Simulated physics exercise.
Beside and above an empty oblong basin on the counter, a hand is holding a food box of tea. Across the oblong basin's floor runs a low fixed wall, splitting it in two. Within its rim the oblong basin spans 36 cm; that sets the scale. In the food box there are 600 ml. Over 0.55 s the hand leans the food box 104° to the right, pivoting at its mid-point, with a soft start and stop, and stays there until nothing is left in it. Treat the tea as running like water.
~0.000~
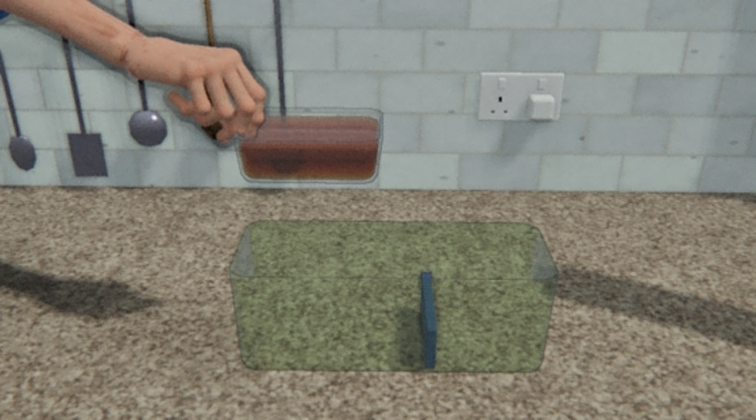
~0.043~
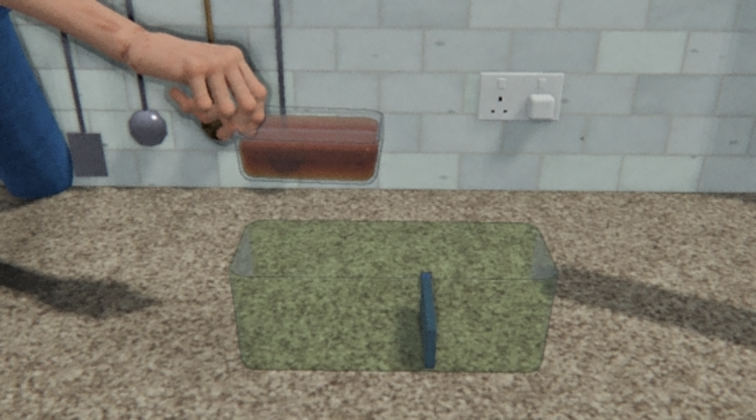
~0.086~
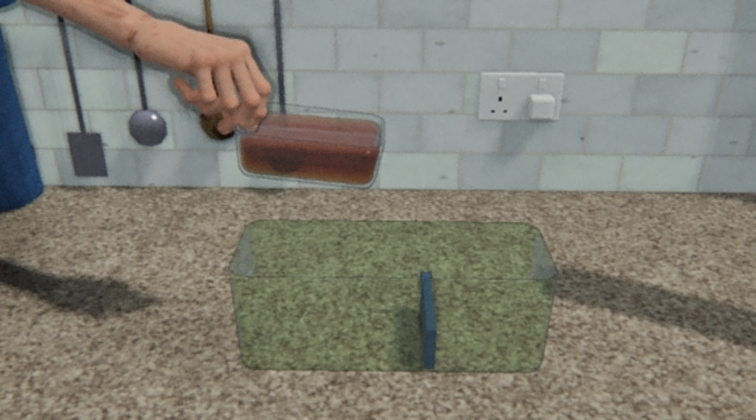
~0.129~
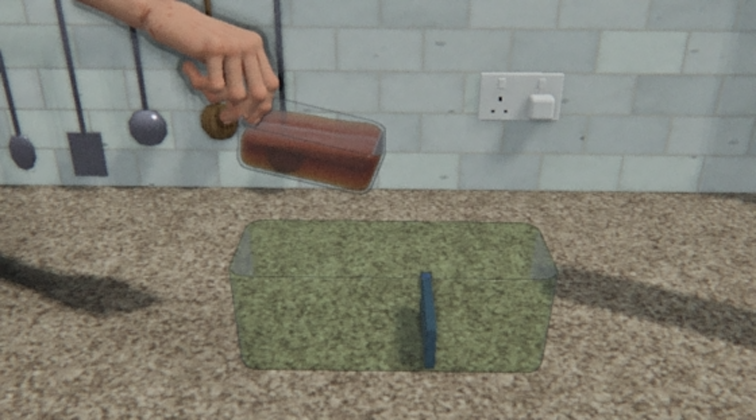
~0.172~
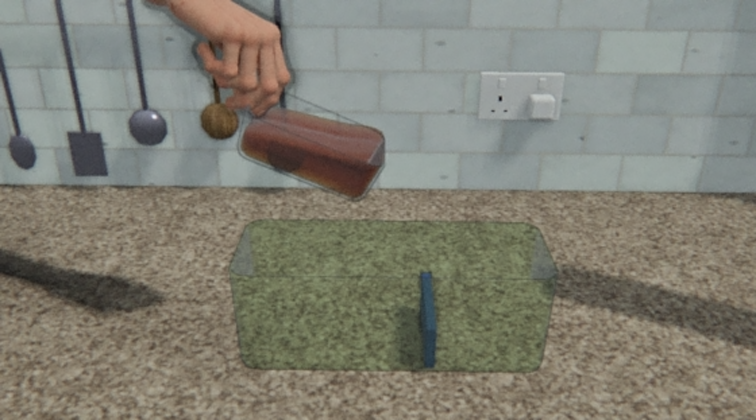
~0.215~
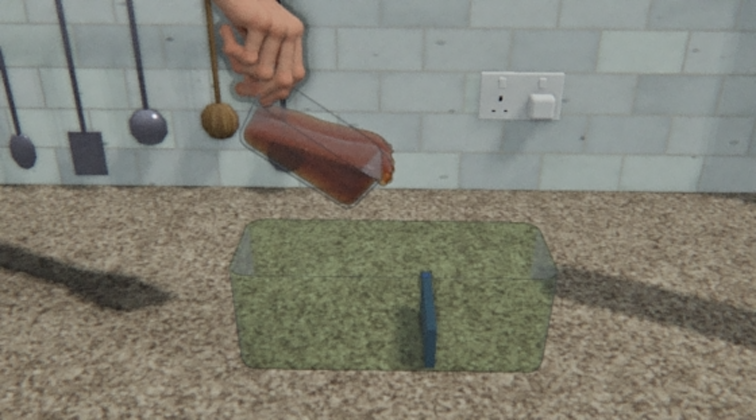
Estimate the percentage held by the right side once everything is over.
I would say 35 per cent.
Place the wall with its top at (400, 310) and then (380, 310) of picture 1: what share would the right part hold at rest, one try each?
The first try gives 70 percent and the second 80 percent.
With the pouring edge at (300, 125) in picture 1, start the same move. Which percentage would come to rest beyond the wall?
5 %.
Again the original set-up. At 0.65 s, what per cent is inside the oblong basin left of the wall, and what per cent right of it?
Near 56 on the left, 36 on the right.
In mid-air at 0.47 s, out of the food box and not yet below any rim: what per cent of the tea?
About 30 per cent.
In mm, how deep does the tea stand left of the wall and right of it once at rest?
Final reading - left some 12 mm, right some 14 mm.
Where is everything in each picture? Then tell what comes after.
In the first picture, tilt 0°; pouring edge (382, 126); surface from (246, 129) to (379, 130); the oblong basin's rim runs from (239, 248) to (548, 251); the wall's top is at (429, 301).
In the second picture, tilt 2°; pouring edge (382, 128); surface from (245, 128) to (380, 131).
In the third picture, tilt 6°; pouring edge (383, 133); surface from (246, 125) to (381, 134).
In the fourth picture, tilt 13°; pouring edge (384, 142); surface from (248, 121) to (383, 136).
In the fifth picture, tilt 23°; pouring edge (384, 153); surface from (249, 119) to (379, 143); 3 per cent is over the edge.
In the sixth picture, tilt 35°; pouring edge (381, 166); surface from (251, 116) to (362, 142); 10 per cent is over the edge.
By 0.47 s the tilt is 98° and 5 per cent is still to pour, 39 is left of the wall and 26 right of it.
By 0.65 s the tilt is 104° and 0 per cent is still to pour, 56 is left of the wall and 35 right of it.
By 0.84 s the tilt is 104° and 0 per cent is still to pour, 54 is left of the wall and 35 right of it.
By 1.05 s the tilt is 104° and 0 per cent is still to pour, 56 is left of the wall and 35 right of it.
At rest 56 per cent lies left of the wall, 35 right of it and 9 outside.
